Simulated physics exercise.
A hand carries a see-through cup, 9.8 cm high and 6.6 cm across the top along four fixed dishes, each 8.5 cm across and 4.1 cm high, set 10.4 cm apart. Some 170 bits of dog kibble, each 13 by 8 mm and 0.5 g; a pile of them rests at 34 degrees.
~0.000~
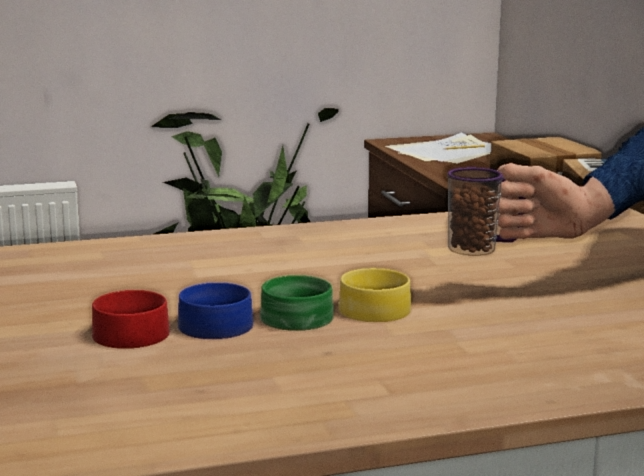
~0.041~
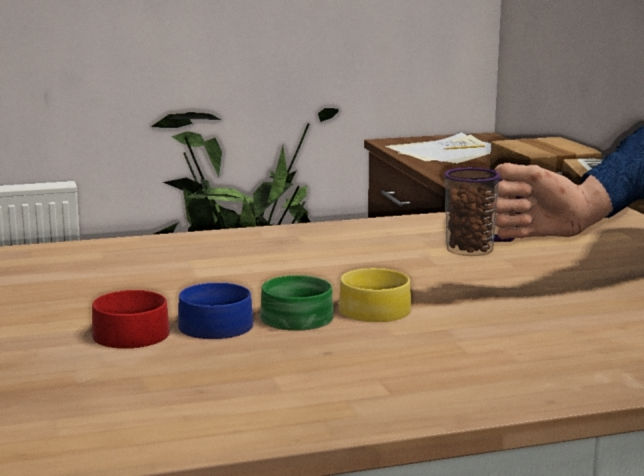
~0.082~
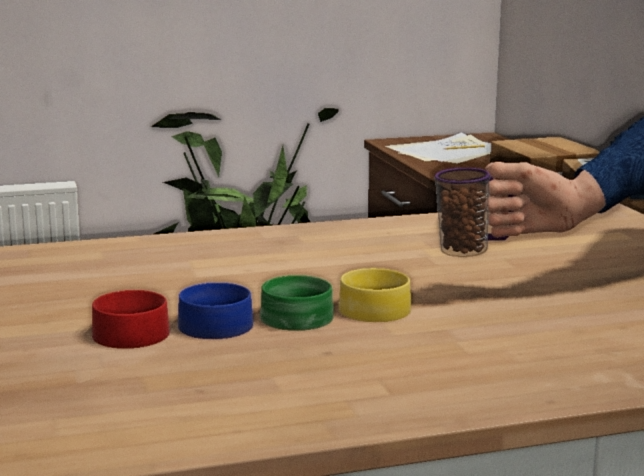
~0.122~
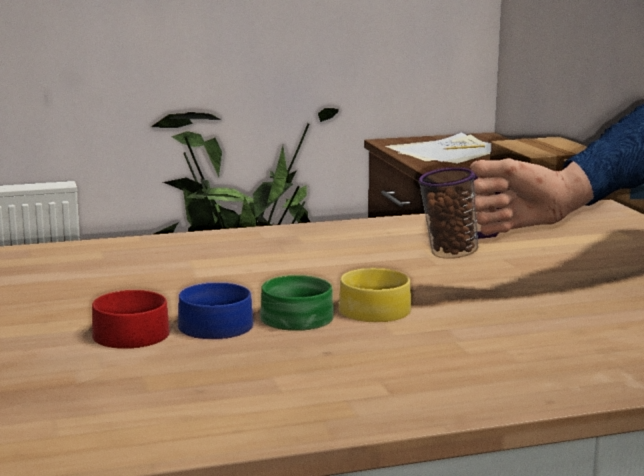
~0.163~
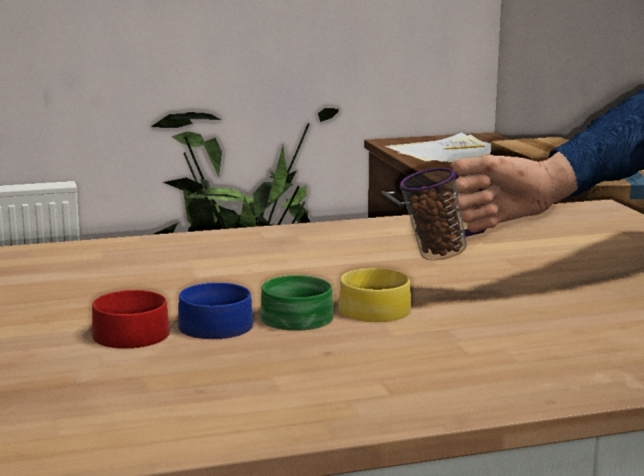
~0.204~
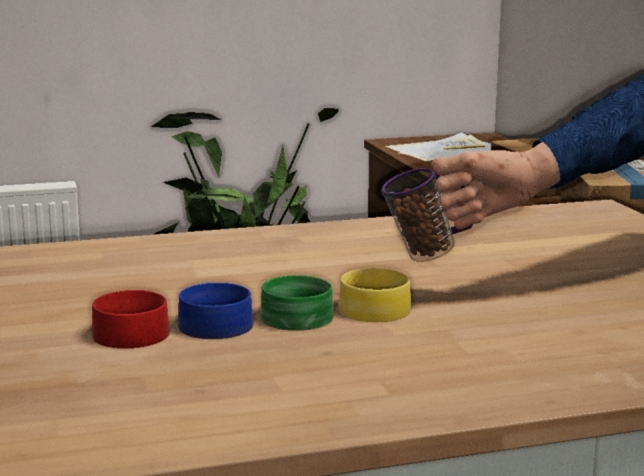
A hand holding a see-through cup filled with brown kibble starts upright at the right, above a wooden table with red, blue, green and yellow dishes in a row. It moves left toward the yellow dish, slowly at first, then faster, while the cup leans progressively further to the left.
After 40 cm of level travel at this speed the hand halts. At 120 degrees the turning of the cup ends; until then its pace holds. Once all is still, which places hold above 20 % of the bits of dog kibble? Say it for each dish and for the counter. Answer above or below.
Red above, blue below, green below, yellow below, counter above.
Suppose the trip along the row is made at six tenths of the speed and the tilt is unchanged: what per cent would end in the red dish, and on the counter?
In that case red 30; counter 20.
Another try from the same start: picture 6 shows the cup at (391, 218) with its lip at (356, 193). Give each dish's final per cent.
Red 80, blue 0, green 0, yellow 0.
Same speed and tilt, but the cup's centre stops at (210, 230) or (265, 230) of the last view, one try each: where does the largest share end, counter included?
Most goes to: Red, then blue.
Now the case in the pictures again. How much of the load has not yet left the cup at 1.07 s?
Some 0 per cent of the load.
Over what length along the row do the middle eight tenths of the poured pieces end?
Roughly 18 cm.
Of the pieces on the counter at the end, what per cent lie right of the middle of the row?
About 0 per cent.
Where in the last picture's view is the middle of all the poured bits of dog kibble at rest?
Around (115, 325).
Then, at 0.53 s, tilt 70 degrees; cup holds 100 %.
After 0.74 s, tilt 102 degrees; cup holds 100 %.
After 1.07 s, tilt 120 degrees; cup holds 0 %, red 70 %.
At rest (1.9 s), red 70 %, blue 0 %, green 0 %, yellow 0 %, counter 30 %.
